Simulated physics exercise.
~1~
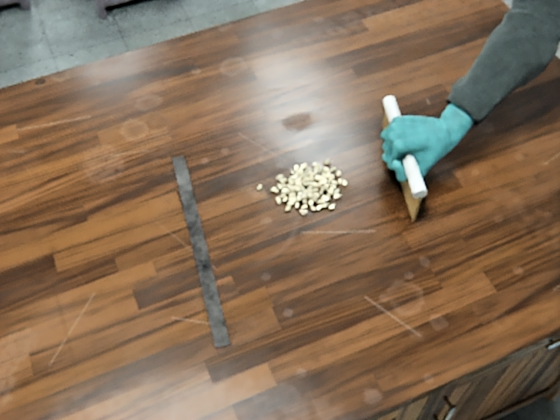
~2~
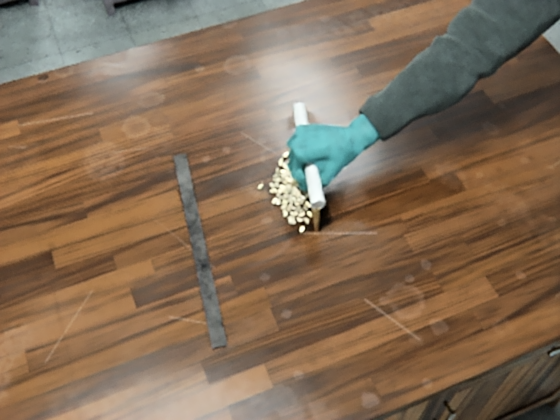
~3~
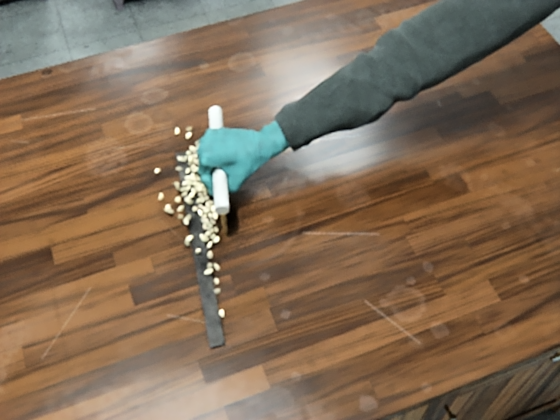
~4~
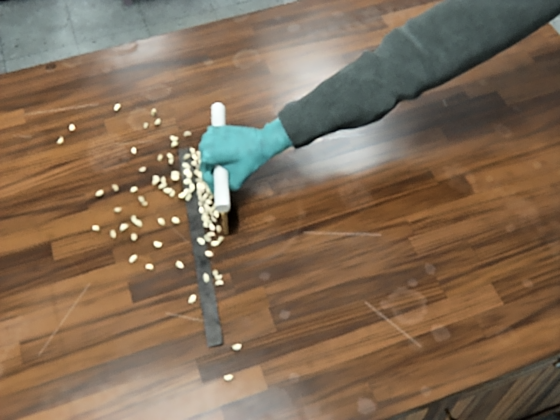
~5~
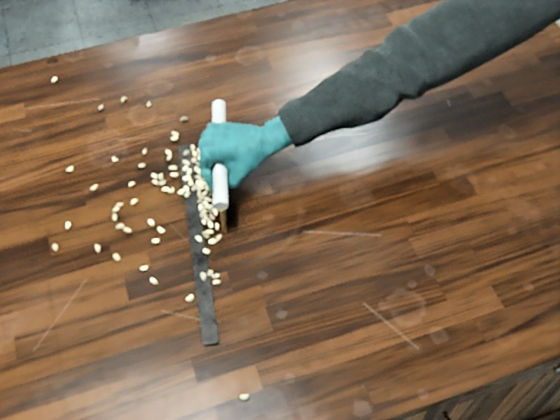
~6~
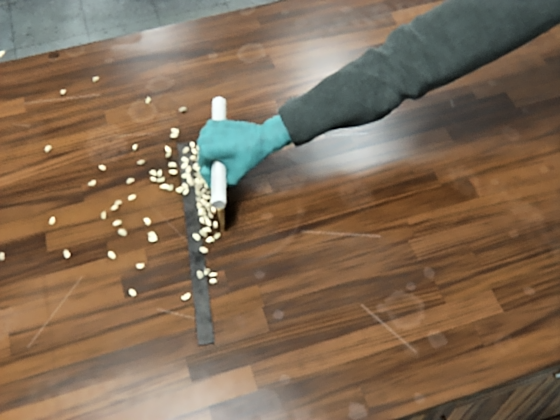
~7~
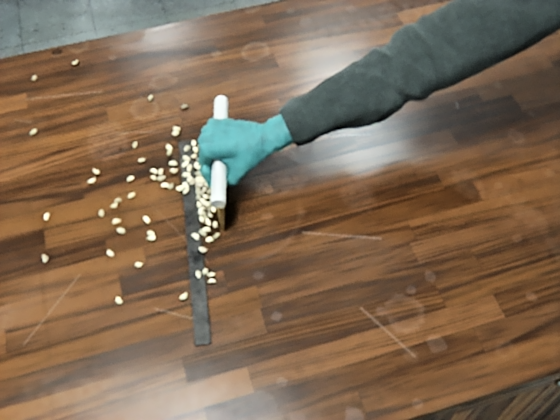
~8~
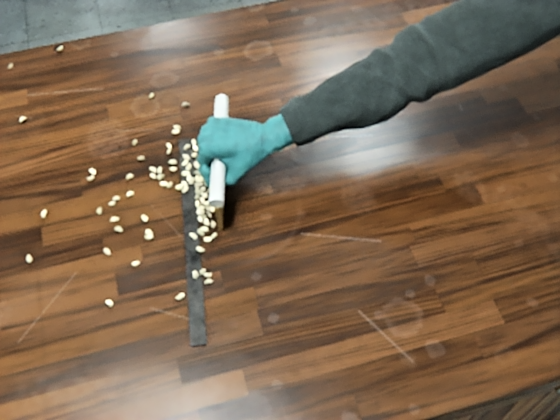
At the start, a pile of white beans sits on a dark wooden counter between a flat grey strip on the left and a scraper held by a teal-gloved hand on the right. The hand pushes the scraper left into the beans, bunching them along its edge. It sweeps them on to the strip, where the scraper stops. Many beans scatter past it across the wood to the left, some rolling far toward the edges, while the view drifts slightly. Finally, a cluster remains on and against the strip beside the still scraper, with more beans strewn elsewhere.
